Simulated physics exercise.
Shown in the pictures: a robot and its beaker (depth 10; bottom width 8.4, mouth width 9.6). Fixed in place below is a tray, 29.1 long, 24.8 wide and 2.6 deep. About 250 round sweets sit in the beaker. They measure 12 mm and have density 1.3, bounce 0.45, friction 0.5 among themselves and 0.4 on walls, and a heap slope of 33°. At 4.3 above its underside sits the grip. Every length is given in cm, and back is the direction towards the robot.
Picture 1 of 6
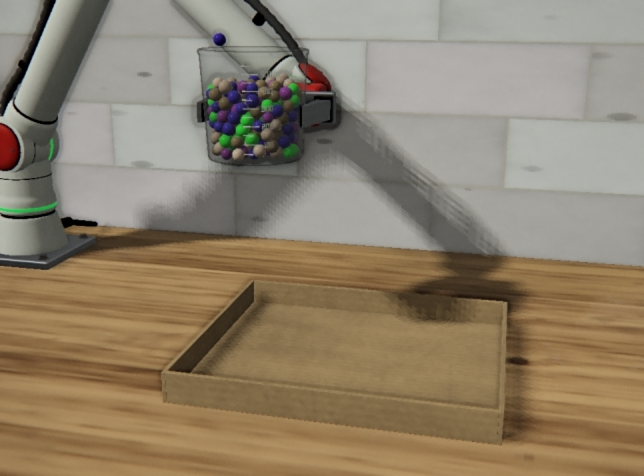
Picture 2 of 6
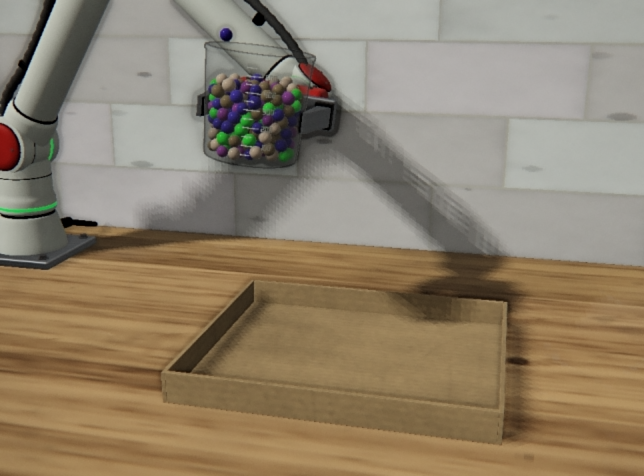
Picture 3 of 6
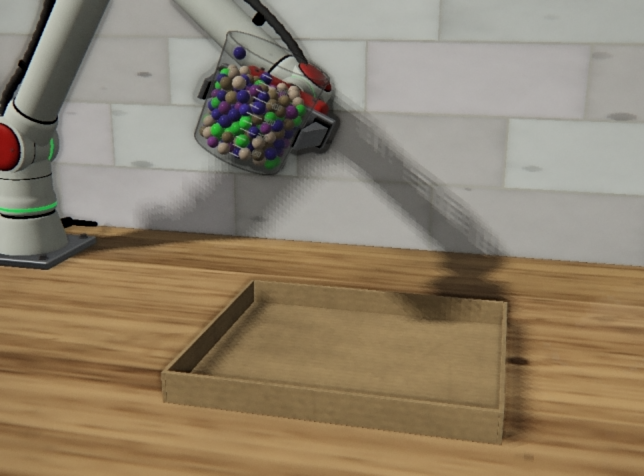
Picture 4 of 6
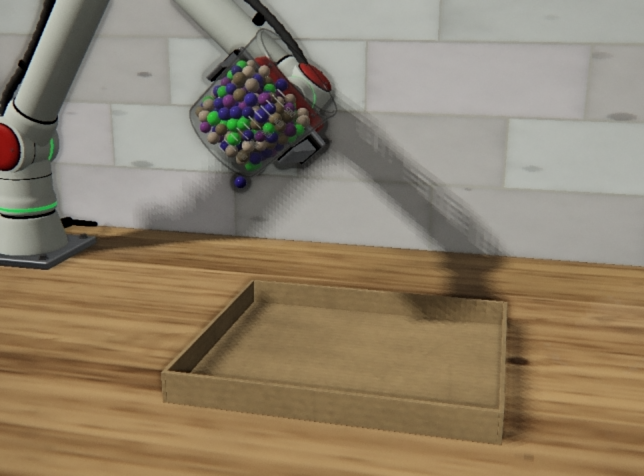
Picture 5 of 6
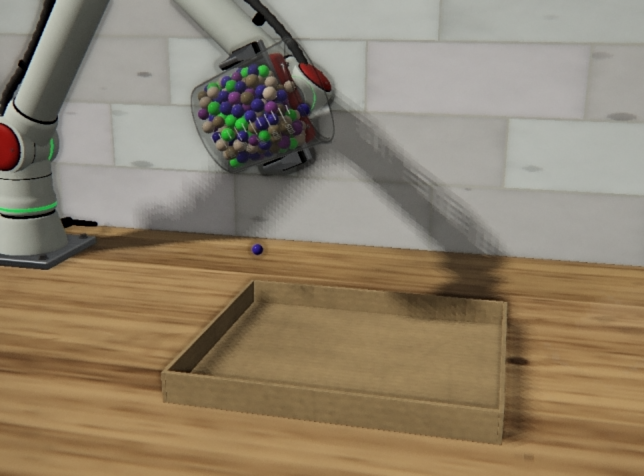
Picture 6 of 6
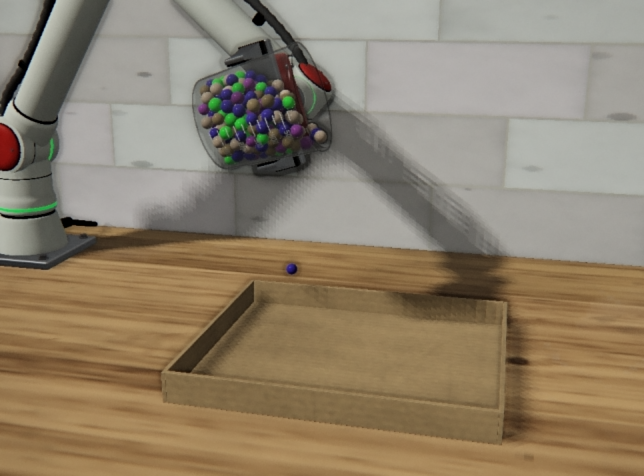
A robot arm, white with red and black parts, tips a clear beaker of green, purple, blue and tan balls from upright to steeply tilted, its mouth turning right. One dark blue ball, first above the beaker, drops past it and moves right near the tray's back edge. The still camera looks slightly down on a wooden table with an empty-looking brown tray before a pale block wall.
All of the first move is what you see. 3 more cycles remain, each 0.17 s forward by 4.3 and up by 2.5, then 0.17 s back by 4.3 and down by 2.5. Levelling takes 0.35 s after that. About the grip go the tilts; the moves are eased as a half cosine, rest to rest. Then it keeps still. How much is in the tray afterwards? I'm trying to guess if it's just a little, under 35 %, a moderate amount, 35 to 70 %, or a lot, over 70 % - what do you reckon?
I reckon a moderate amount.
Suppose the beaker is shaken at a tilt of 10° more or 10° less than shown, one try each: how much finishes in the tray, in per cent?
Estimates, in order: 80 % and 35 %.
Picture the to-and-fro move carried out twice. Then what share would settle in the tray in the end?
In that case it would be roughly 45 per cent.
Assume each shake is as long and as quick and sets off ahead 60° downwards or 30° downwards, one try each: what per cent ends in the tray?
Result: Approx. 10 % and 25 %, one try each.
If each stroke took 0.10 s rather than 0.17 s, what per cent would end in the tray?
Then roughly 80 percent.
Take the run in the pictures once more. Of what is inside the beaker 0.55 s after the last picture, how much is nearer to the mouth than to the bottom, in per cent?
Near 60 %.
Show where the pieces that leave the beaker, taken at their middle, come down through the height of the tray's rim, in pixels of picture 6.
I'd put it somewhere near (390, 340).
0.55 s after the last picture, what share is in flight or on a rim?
I'd reckon close to 4 per cent.
Then, 0.55 s later, tilted 73° forward, highest piece 28 above the table; 183 in the beaker, 60 in the tray, 9 in flight or on a rim.
Then, 1.10 s later, tilted 65° forward, highest piece 24 above the table; 140 in the tray, 104 in the beaker, 1 on the table or floor, 7 in flight or on a rim.
Then, 1.57 s later, level, highest piece 26 above the table; 146 in the tray, 104 in the beaker, 2 on the table or floor.
Then, 2.62 s later, level, highest piece 26 above the table; 146 in the tray, 104 in the beaker, 2 on the table or floor.
At rest, 146 in the tray, 104 in the beaker, 2 on the table or floor. That is 58 % in the tray.
